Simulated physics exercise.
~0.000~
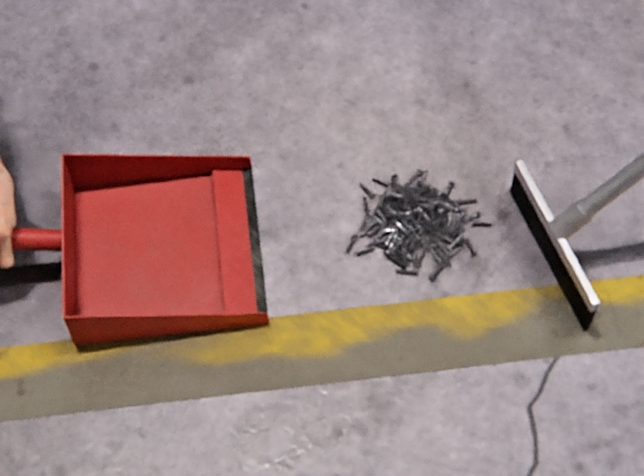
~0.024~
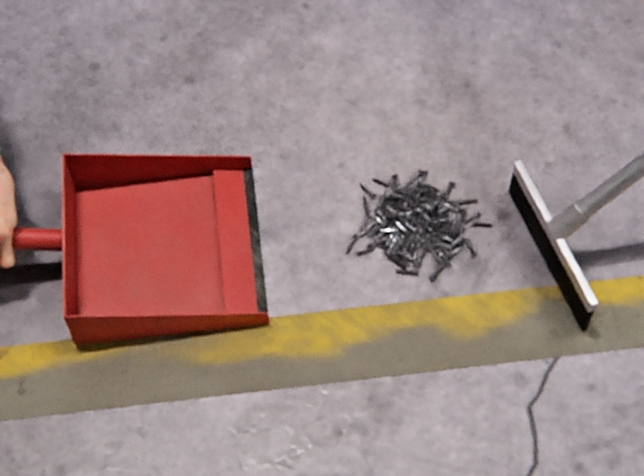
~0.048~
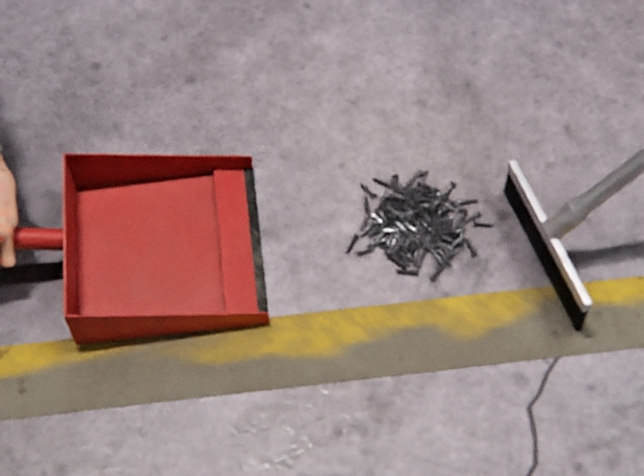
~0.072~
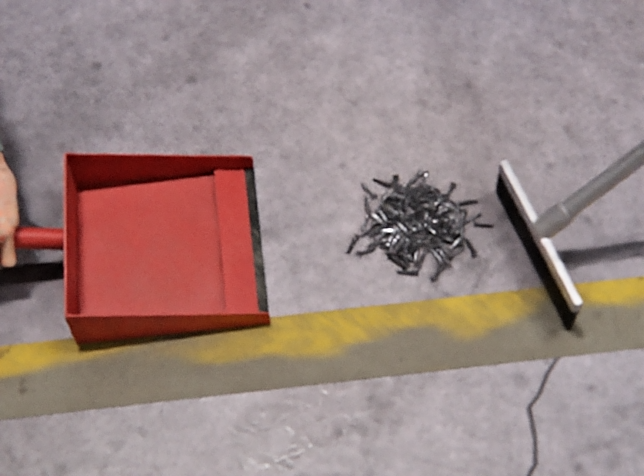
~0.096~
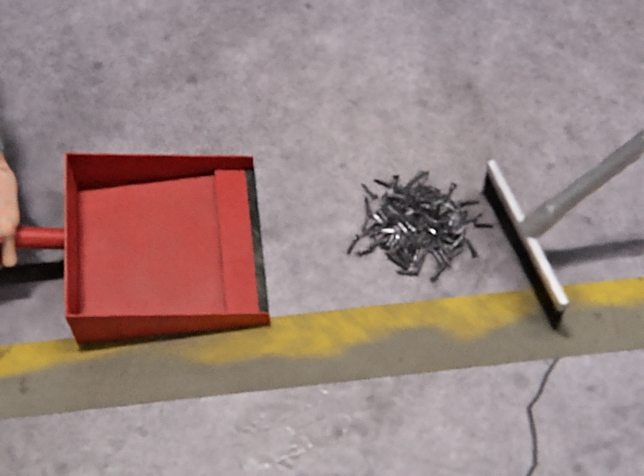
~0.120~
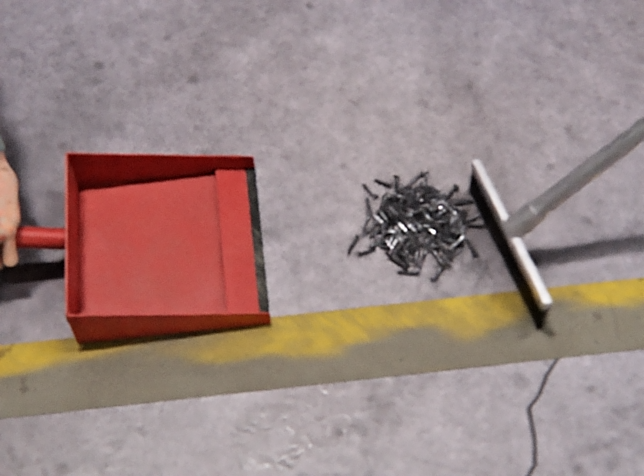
The clip opens on a hand holding a red dustpan at the left of a concrete floor with a worn yellow stripe, a pile of dark metal screws lying to its right. From the right, a long-handled blade slides a short way leftward and reaches the pile's near edge, while the dustpan stays still.
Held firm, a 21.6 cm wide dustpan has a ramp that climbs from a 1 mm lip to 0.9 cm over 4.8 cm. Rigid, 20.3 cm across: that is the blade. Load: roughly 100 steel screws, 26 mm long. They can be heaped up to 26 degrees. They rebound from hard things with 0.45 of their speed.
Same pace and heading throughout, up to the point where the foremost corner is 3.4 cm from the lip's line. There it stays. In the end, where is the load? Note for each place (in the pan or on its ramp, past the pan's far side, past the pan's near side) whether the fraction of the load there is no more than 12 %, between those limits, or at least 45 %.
Pan: Between the limits; far side: No more than 12 %; near side: No more than 12 %.
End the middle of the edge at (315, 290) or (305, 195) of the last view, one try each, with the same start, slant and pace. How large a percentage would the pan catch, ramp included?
About 30 % and 15 %.
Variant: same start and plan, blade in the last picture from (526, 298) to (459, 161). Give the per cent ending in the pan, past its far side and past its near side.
Pan: 50, far side: 5, near side: 5.
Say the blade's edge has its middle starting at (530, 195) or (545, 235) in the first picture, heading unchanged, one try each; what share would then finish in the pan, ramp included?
First try about 10 per cent, second about 25 per cent.
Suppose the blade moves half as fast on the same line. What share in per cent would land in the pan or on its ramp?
About 5 %.
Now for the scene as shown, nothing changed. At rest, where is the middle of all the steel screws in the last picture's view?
I'd say roughly (270, 238).
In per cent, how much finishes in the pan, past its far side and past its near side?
Pan 25; far side 5; near side 5.
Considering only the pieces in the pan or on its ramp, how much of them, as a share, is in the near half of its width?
Share: Approx. 40 %.
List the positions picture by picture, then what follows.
The first frame shows blade from (593, 306) to (519, 169), moved 0.0 cm, 0 of the pieces shifted so far; middle of the pieces at (415, 220); pan at (151, 255).
The second frame shows blade from (591, 306) to (517, 169), moved 0.2 cm, 0 of the pieces shifted so far; middle of the pieces at (415, 220).
The third frame shows blade from (586, 306) to (512, 169), moved 0.9 cm, 0 of the pieces shifted so far; middle of the pieces at (416, 220).
The fourth frame shows blade from (576, 306) to (504, 169), moved 2.0 cm, 0 of the pieces shifted so far; middle of the pieces at (416, 221).
The fifth frame shows blade from (562, 306) to (491, 168), moved 3.5 cm, 0 of the pieces shifted so far; middle of the pieces at (416, 221).
The sixth frame shows blade from (545, 305) to (476, 168), moved 5.3 cm, 3 of the pieces shifted so far; middle of the pieces at (417, 221); pan at (154, 254). Its pace works out near 0.76 m/s, heading 12 degrees away from the viewer's side.
After 0.28 s, middle of the blade 16 cm from the lip; 0 % over the lip, far side 0 %, near side 0 %.
Then, at 0.39 s, middle of the blade 8 cm from the lip; 0 % over the lip, far side 5 %, near side 0 %.
Then, at 0.62 s, middle of the blade 6 cm from the lip; 25 % over the lip, far side 5 %, near side 5 %.
By 1.8 s all is still; pan 25 %, far side 5 %, near side 5 %, in front of the lip or behind the blade 65 %.
